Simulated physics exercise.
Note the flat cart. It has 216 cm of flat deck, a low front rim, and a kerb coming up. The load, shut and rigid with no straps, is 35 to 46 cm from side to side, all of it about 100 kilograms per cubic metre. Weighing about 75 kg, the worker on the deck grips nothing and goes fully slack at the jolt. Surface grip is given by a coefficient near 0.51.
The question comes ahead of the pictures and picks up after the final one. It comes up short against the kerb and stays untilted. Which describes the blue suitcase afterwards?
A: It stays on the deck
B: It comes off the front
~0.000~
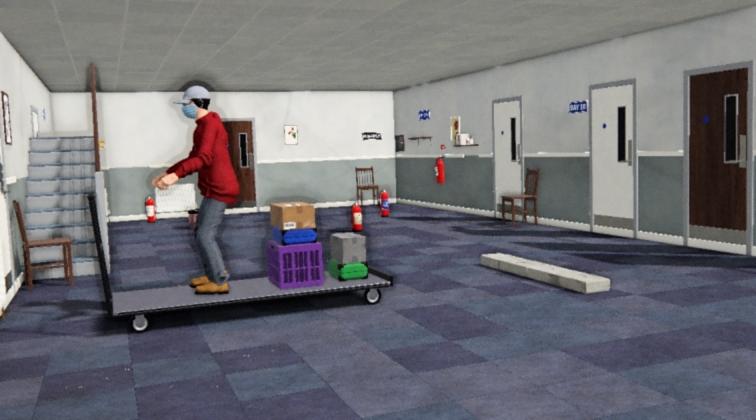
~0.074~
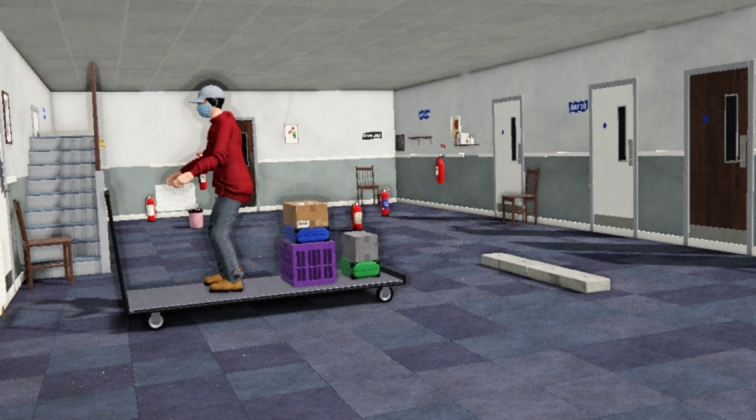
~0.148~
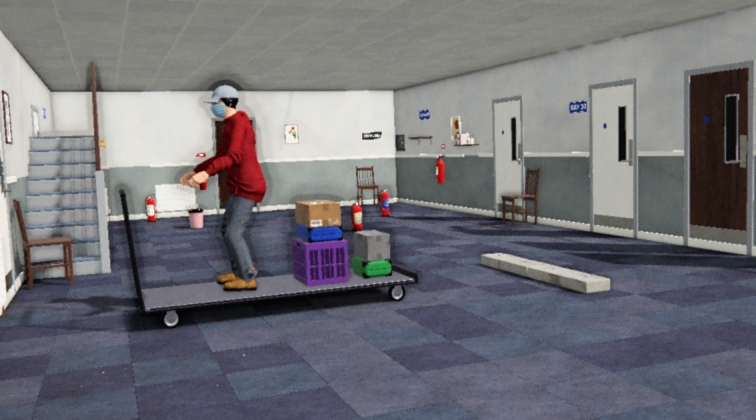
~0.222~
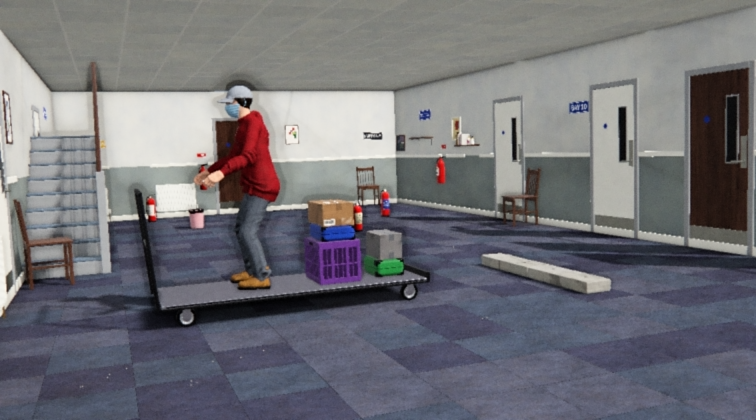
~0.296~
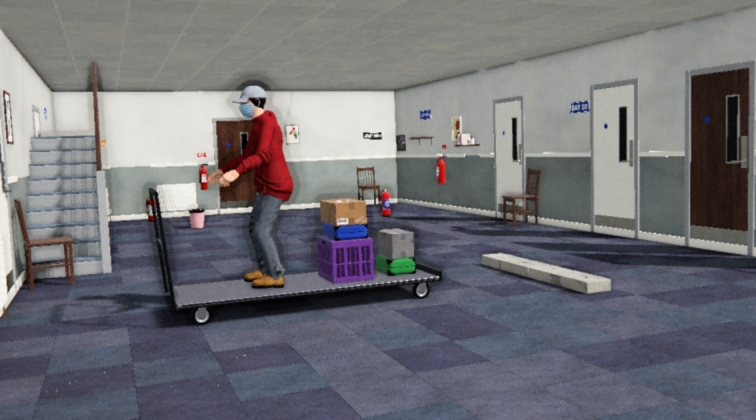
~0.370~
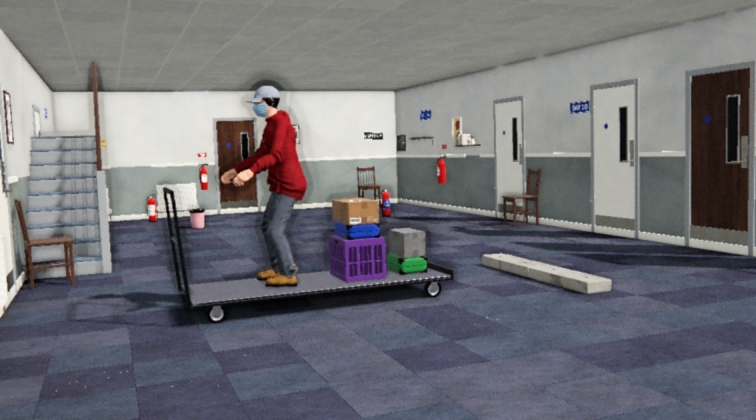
(A) It stays on the deck.
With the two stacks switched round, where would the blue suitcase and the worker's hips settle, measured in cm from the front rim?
In that case the blue one ends 10 cm past the front rim, while the hips stay 80 cm behind it.
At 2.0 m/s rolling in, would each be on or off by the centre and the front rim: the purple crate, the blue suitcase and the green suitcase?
Results: Purple still carried, blue not carried, green still carried.
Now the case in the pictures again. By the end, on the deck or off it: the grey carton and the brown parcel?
Result - grey: Goes over; brown: Goes over.
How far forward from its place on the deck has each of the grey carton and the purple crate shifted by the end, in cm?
The grey one ends about 65 cm forward, the purple one about 25 cm.
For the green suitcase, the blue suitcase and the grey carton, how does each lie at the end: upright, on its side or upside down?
At rest: Green standing; blue sideways; grey inverted.
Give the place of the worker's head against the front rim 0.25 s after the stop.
At that moment it sits around 110 cm behind the rim.
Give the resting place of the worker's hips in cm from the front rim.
Hips: Approx. 90 cm behind rim.
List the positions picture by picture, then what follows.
The first frame shows blue suitcase (294, 234), brown parcel (292, 215), rim corner (392, 282); 165 cm short of the stop.
The second frame shows blue suitcase (307, 233), brown parcel (305, 214), rim corner (404, 280); 154 cm short of the stop.
The third frame shows blue suitcase (319, 232), brown parcel (317, 213), rim corner (416, 279); 143 cm short of the stop.
The fourth frame shows blue suitcase (332, 231), brown parcel (330, 213), rim corner (428, 278); 132 cm short of the stop.
The fifth frame shows blue suitcase (344, 230), brown parcel (343, 212), rim corner (440, 277); 121 cm short of the stop.
The sixth frame shows blue suitcase (356, 229), brown parcel (355, 211), rim corner (452, 275); 110 cm short of the stop. Speed about 1.5 m/s.
Impact comes at 1.11 s.
After 1.36 s the blue suitcase is 51 cm behind the rim, tilted 0°, near (489, 219) in the last picture's view.
After 1.66 s the blue suitcase is 26 cm behind the rim, tilted 0°, near (513, 217) in the last picture's view.
After 2.11 s the blue suitcase is 22 cm behind the rim, tilted 35°, near (516, 220) in the last picture's view.
When all is still (4.1 s), past the rim, grey carton and brown parcel; behind it, blue suitcase, green suitcase, purple crate and the worker's hips.
